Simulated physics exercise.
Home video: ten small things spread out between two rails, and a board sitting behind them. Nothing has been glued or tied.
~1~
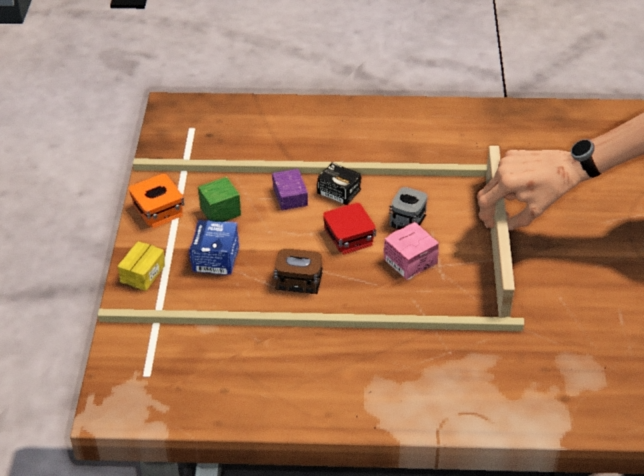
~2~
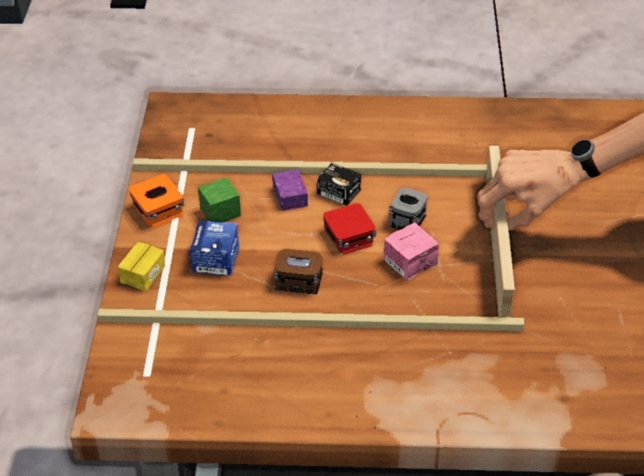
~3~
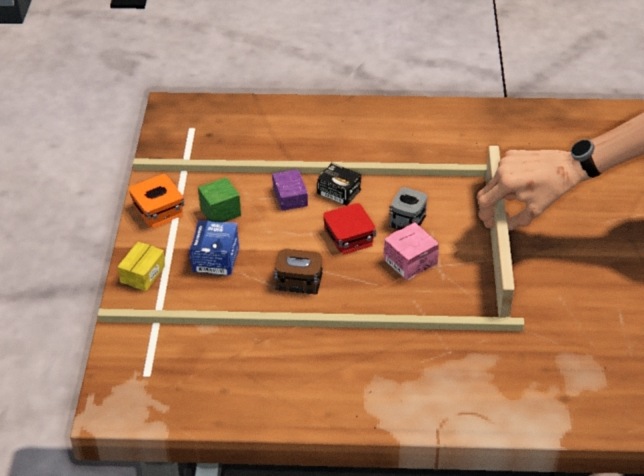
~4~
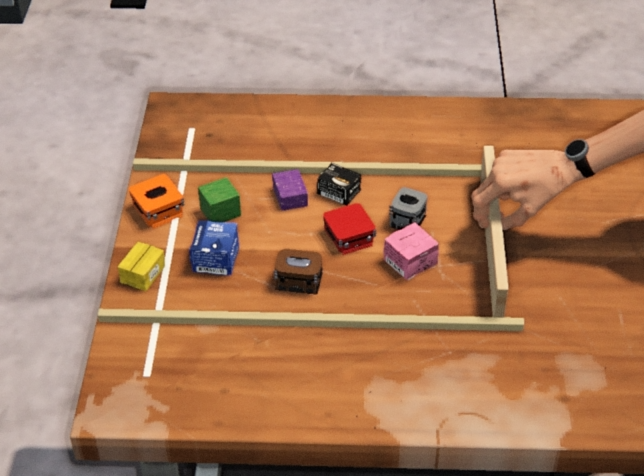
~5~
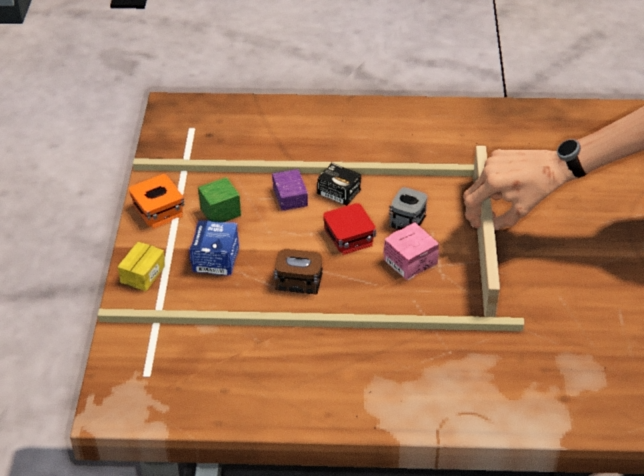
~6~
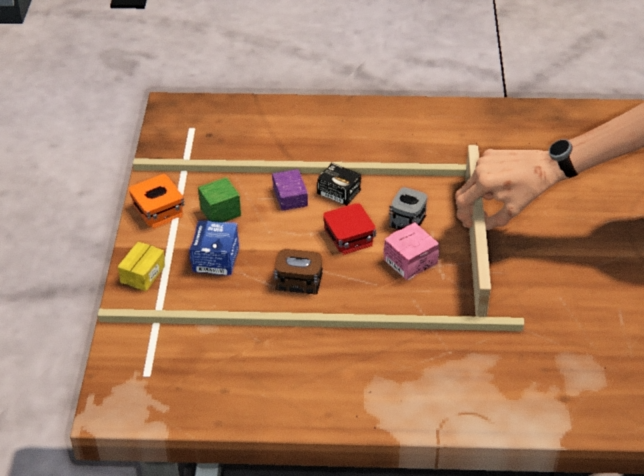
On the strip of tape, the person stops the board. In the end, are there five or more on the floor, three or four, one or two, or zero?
There are three or four on the floor.
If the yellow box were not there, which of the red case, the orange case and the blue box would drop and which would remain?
Red case: Still there; orange case: Over the edge; blue box: Over the edge.
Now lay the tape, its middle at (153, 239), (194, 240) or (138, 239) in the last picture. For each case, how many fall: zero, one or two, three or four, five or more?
In order: 5 or more, 1 or 2, five or over.
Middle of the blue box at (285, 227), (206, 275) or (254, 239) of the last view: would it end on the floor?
Going through them in order, it ends up falling, it keeps its spot, and it ends up falling.
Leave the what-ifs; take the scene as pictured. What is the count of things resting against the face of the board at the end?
4.
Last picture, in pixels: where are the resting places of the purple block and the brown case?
(128, 197) and (144, 289), approximately.
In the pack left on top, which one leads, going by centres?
It is the purple block.
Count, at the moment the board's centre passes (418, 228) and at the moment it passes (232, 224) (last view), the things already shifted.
I get 2 at the one place and 10 at the other.
A little later, none off yet; yellow box at rest near (142, 266); orange case at rest near (157, 201); green block at rest near (220, 201).
When it is over, the number that fall off is three or four; down, blue box, green block, orange case and yellow box.
